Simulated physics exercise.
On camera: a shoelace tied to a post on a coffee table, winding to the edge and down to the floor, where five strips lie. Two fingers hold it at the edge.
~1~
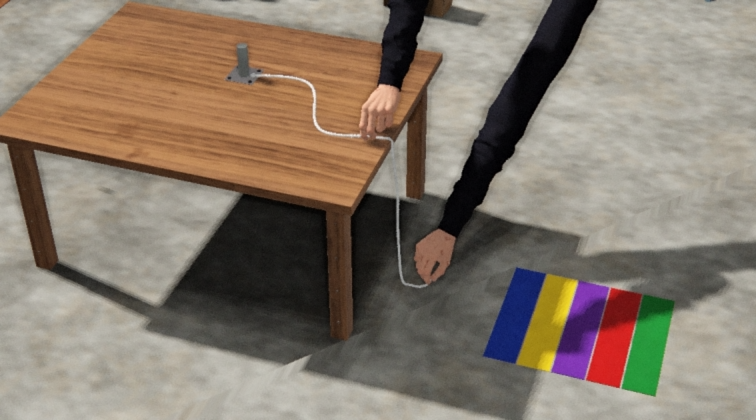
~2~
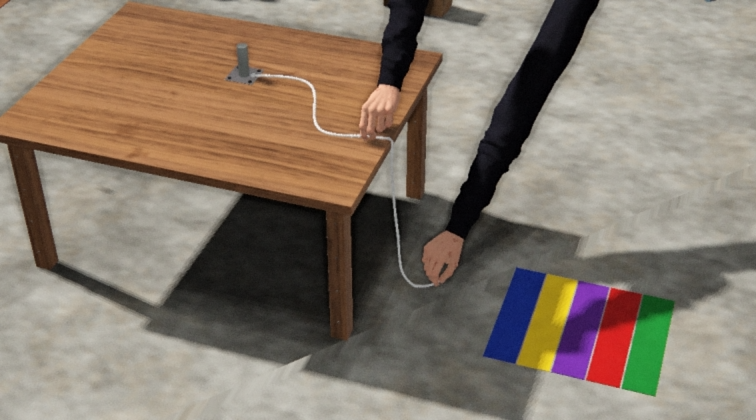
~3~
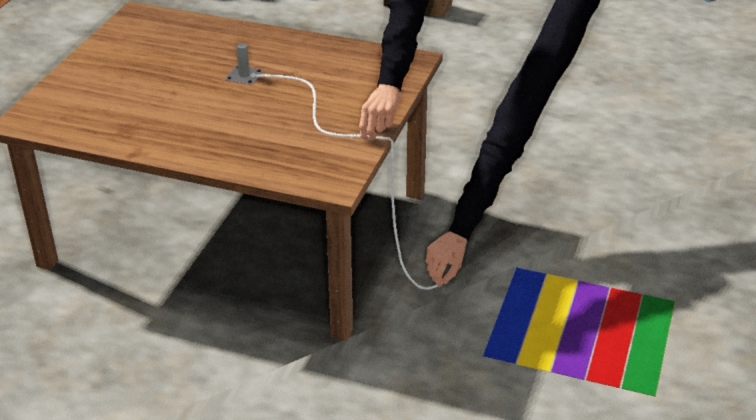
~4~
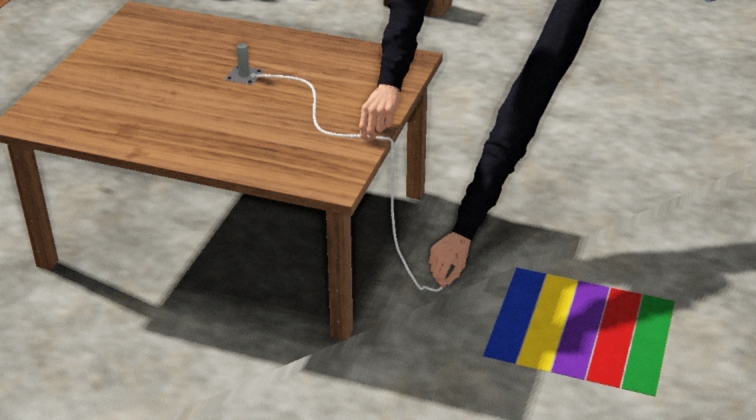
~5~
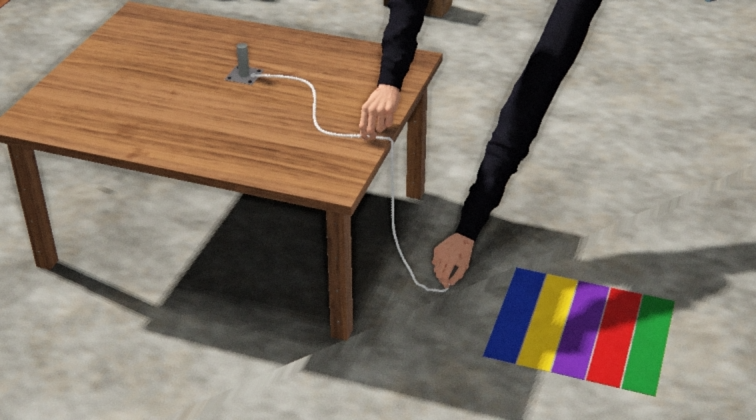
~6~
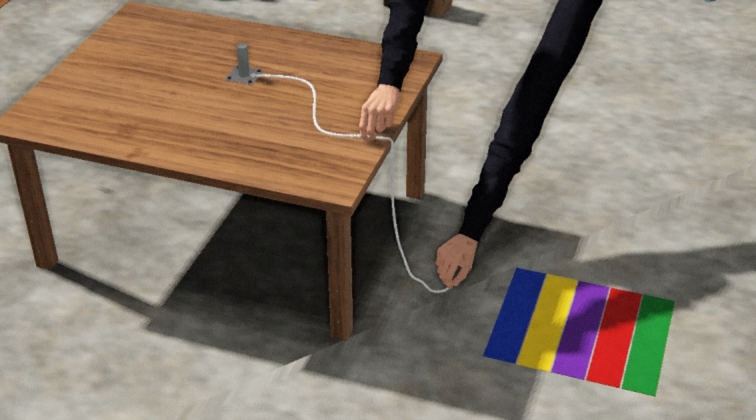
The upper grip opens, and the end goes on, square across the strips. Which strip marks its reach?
It gets as far as the purple strip.
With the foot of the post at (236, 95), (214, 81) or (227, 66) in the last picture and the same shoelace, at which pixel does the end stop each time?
In that order: (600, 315), (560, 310) and (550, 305).
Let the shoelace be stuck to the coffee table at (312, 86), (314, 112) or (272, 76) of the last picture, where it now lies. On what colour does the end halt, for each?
Try by try: Purple; yellow; purple.
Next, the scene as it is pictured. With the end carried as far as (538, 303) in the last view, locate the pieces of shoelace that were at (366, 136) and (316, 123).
At (400, 150), then (359, 119).
A little later, end near (538, 303); over yellow.
Next, end near (570, 310); over purple.
When it is tight, end near (588, 314); over purple. The purple one.
